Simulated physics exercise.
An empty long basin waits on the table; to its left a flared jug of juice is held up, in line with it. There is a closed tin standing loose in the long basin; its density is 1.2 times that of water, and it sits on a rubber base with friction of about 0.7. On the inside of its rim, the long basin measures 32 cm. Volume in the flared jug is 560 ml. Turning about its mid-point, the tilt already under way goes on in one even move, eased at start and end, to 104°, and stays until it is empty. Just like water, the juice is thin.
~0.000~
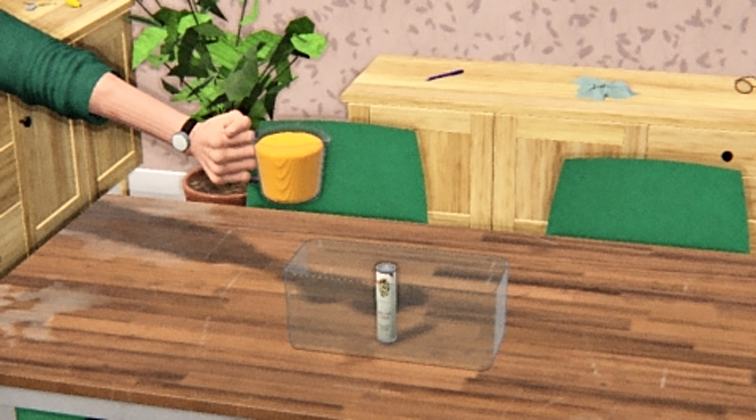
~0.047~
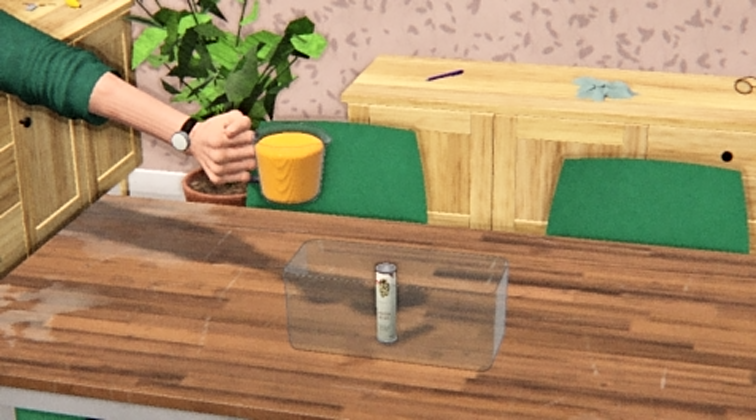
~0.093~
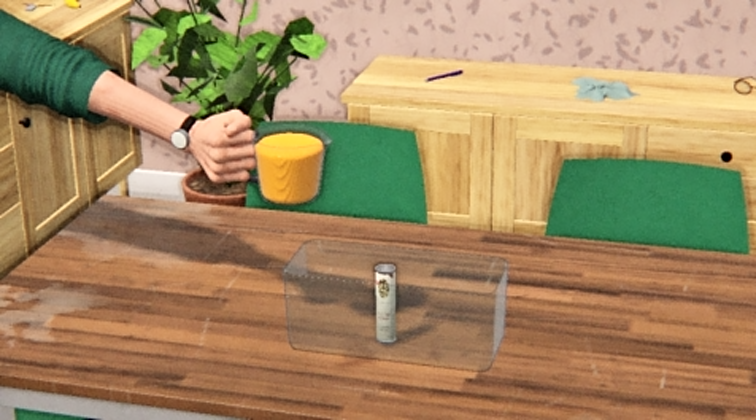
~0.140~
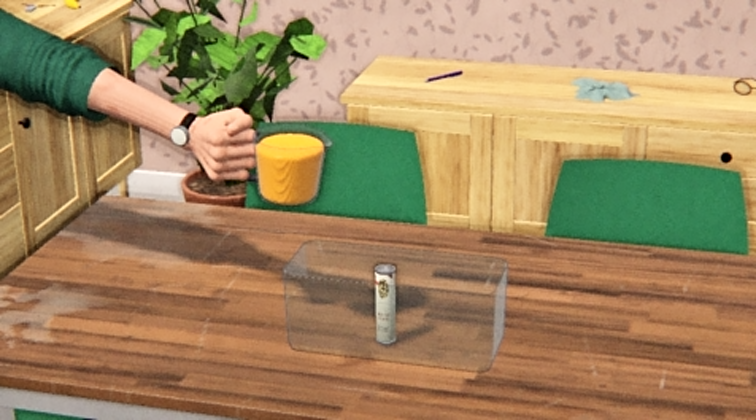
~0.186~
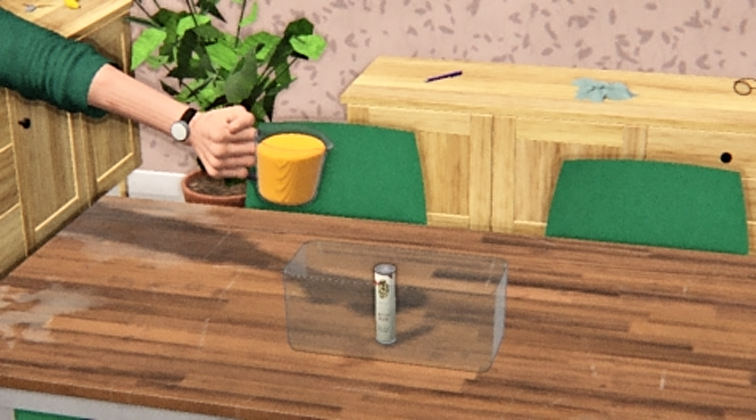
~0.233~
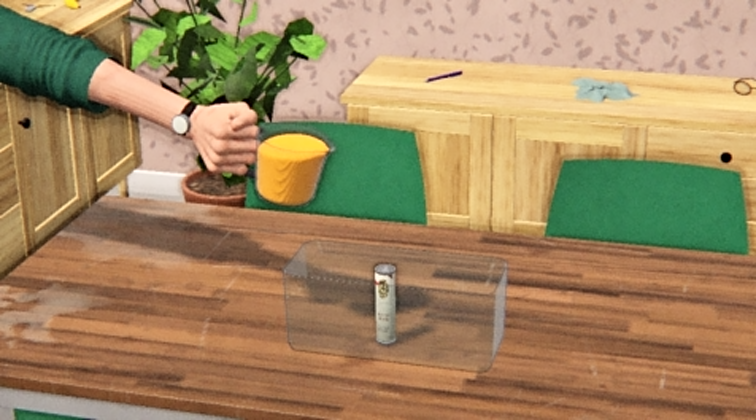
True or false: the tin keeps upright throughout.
False.
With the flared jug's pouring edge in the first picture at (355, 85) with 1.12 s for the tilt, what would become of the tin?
Then it stays on its base.
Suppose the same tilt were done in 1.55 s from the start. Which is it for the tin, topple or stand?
The tin tumbles.
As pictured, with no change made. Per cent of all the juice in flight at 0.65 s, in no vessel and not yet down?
Near 22 per cent of it all.
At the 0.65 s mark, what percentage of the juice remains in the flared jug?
At that time about 70 in a hundred parts are still held.
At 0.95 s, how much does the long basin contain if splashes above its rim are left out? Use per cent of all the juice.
I'd say roughly 66 in a hundred of it.
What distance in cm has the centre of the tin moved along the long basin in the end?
Net tin displacement: Roughly 8.0 cm.
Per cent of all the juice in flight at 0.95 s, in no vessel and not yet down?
Near 18 per cent, I'd say.
By 0.65 s the tilt is 65° and 71 per cent is still to pour; the tin stands where it began.
By 0.95 s the tilt is 98° and 15 per cent is still to pour; the tin stands where it began.
By 1.27 s the tilt is 104° and 0 per cent is still to pour; the tin lies on its side.
By 1.62 s the tilt is 104° and 0 per cent is still to pour; the tin lies on its side.
At rest the tin lies on its side.
